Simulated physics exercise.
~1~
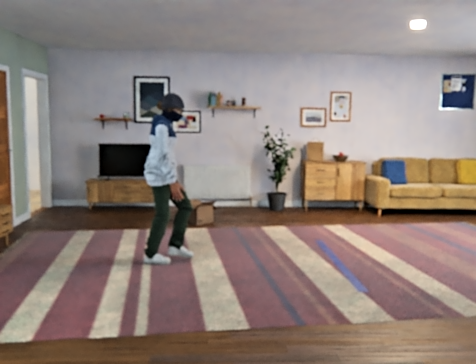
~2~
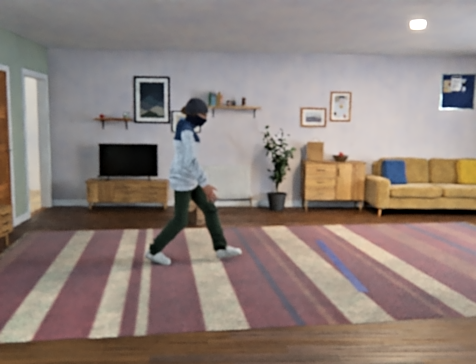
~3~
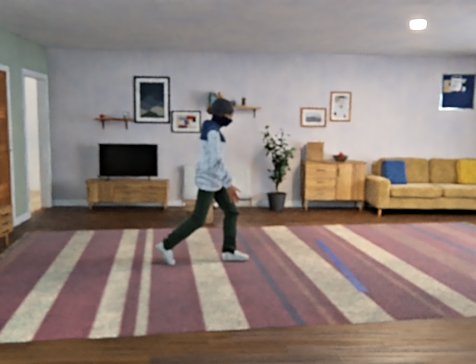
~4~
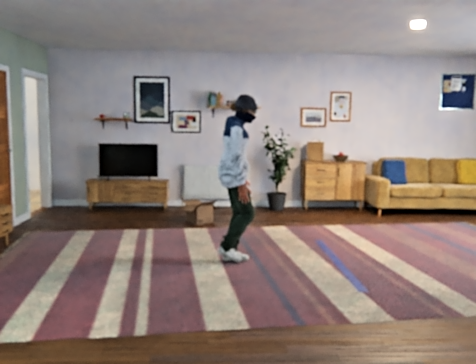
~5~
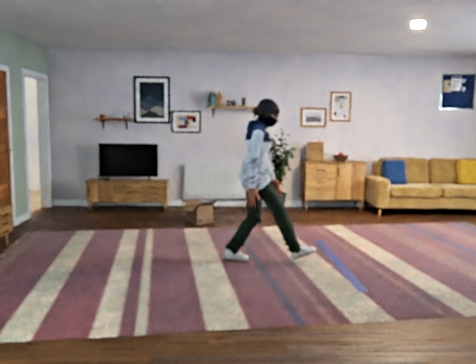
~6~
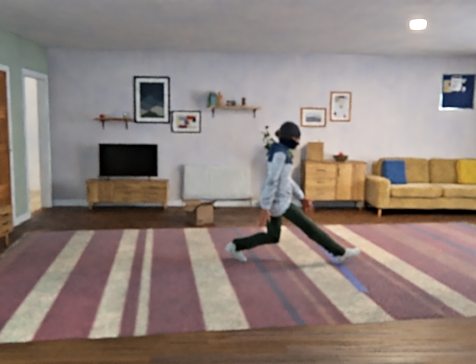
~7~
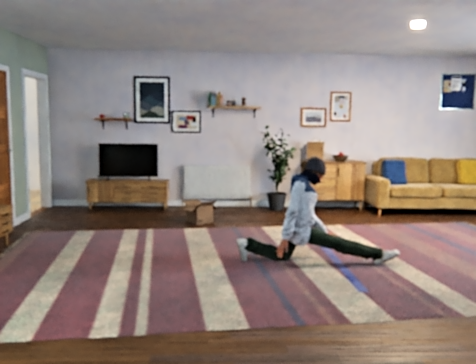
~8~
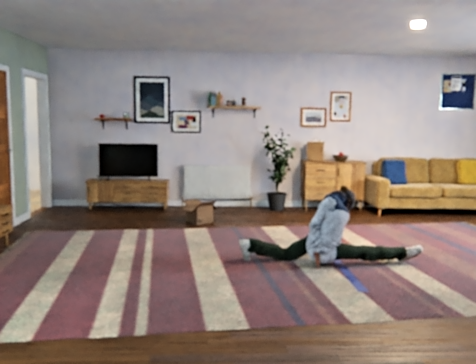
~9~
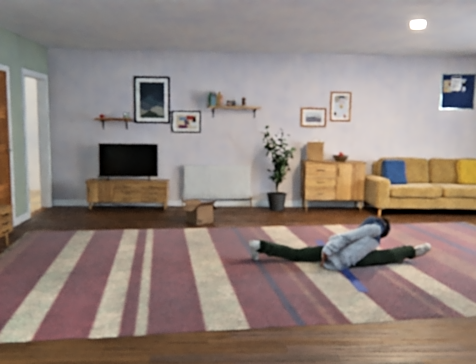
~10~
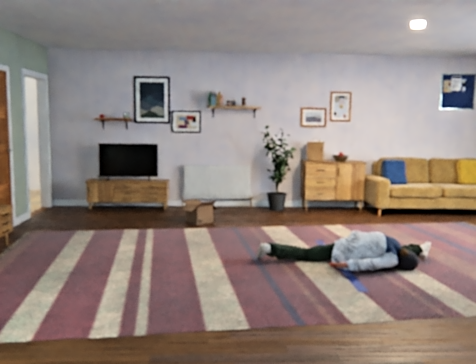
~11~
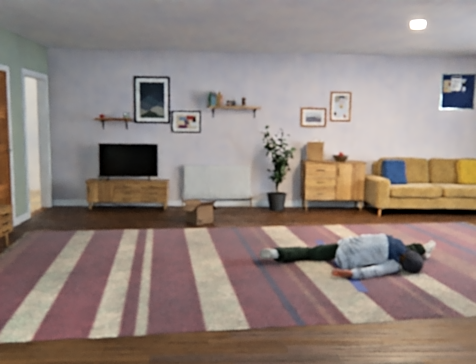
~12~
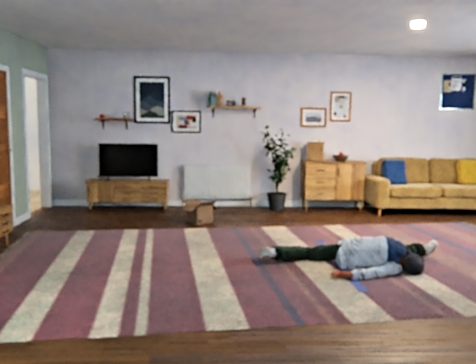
In a living room with a striped rug, a shopper in a dark cap walked right, slid down into a wide split at the blue tape, then folded forward and ended up lying still, with head and chest past the tape.
